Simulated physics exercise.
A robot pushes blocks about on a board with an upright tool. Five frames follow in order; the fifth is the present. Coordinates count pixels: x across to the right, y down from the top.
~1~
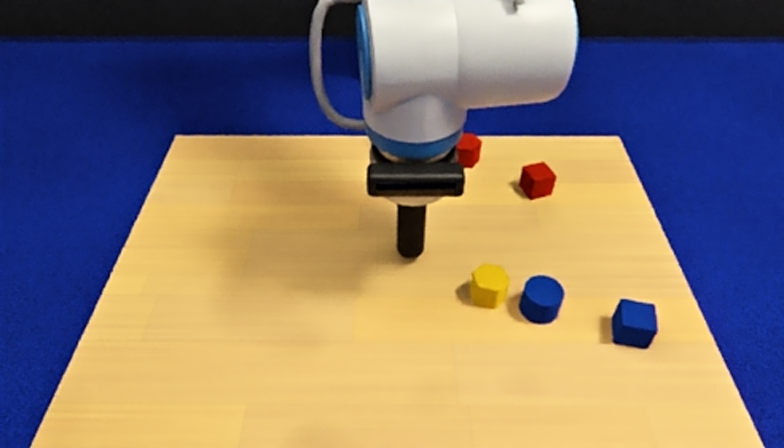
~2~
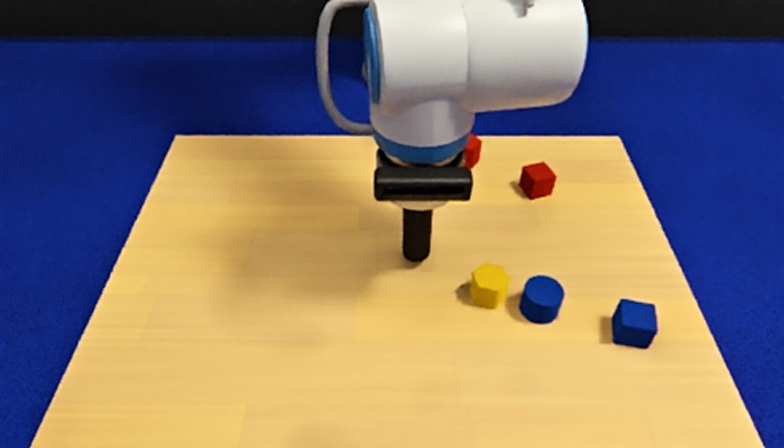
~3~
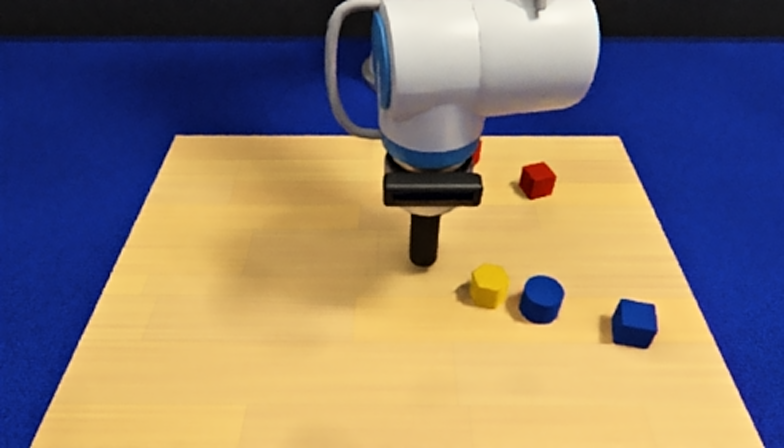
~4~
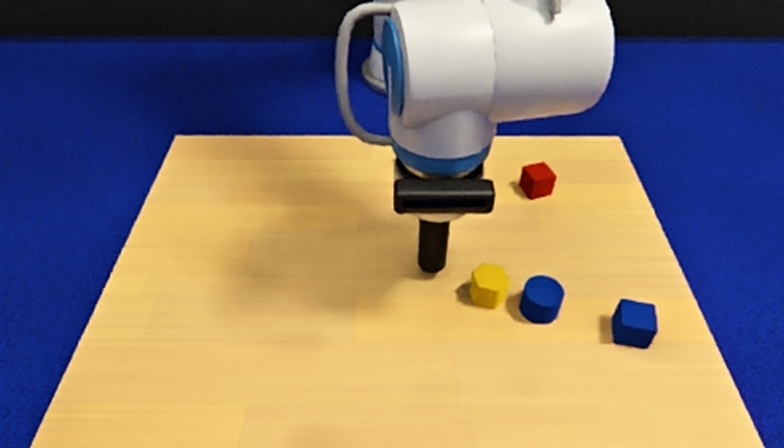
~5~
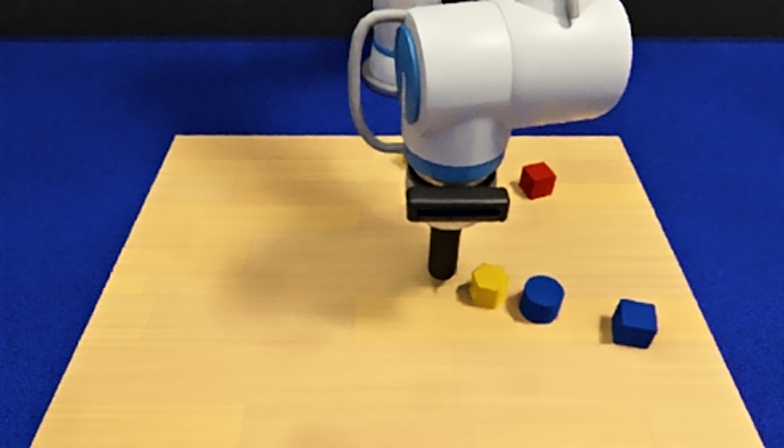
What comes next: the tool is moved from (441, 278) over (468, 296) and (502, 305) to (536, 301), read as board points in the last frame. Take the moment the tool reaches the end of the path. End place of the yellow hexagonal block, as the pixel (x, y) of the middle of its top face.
The top centre is at (566, 270).
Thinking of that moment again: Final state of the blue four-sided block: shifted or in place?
The blue four-sided block does not move.
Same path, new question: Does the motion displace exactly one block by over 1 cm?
That would be a no.
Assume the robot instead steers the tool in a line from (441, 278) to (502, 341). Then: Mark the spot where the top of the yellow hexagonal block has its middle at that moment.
The centre of its top will be at (510, 286).
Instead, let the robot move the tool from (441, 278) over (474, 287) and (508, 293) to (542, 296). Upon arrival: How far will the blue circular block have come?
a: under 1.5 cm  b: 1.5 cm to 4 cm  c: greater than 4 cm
c.
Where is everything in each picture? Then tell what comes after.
In the first frame, lower end of the tool at (411, 248), tops of blocks, yellow hexagonal block at (491, 276), blue circular block at (544, 290), blue four-sided block at (639, 314).
In the second frame, tool at (416, 252), blocks as before.
In the third frame, tool at (423, 257), blocks as before.
In the fourth frame, tool at (432, 263), blocks as before.
In the fifth frame, tool at (442, 270), yellow hexagonal block at (491, 276), blue circular block at (544, 290), blue four-sided block at (639, 314).
The first path, step by step. One third of the way, tool at (471, 289); yellow hexagonal block at (507, 281), turned 15° anticlockwise.
Two thirds of the way, tool at (505, 297); yellow hexagonal block at (537, 279), turned 55° anticlockwise; blue circular block at (576, 293).
At the end, tool at (538, 293); yellow hexagonal block at (566, 270), turned 85° anticlockwise; blue circular block at (597, 294); blue four-sided block not moved.
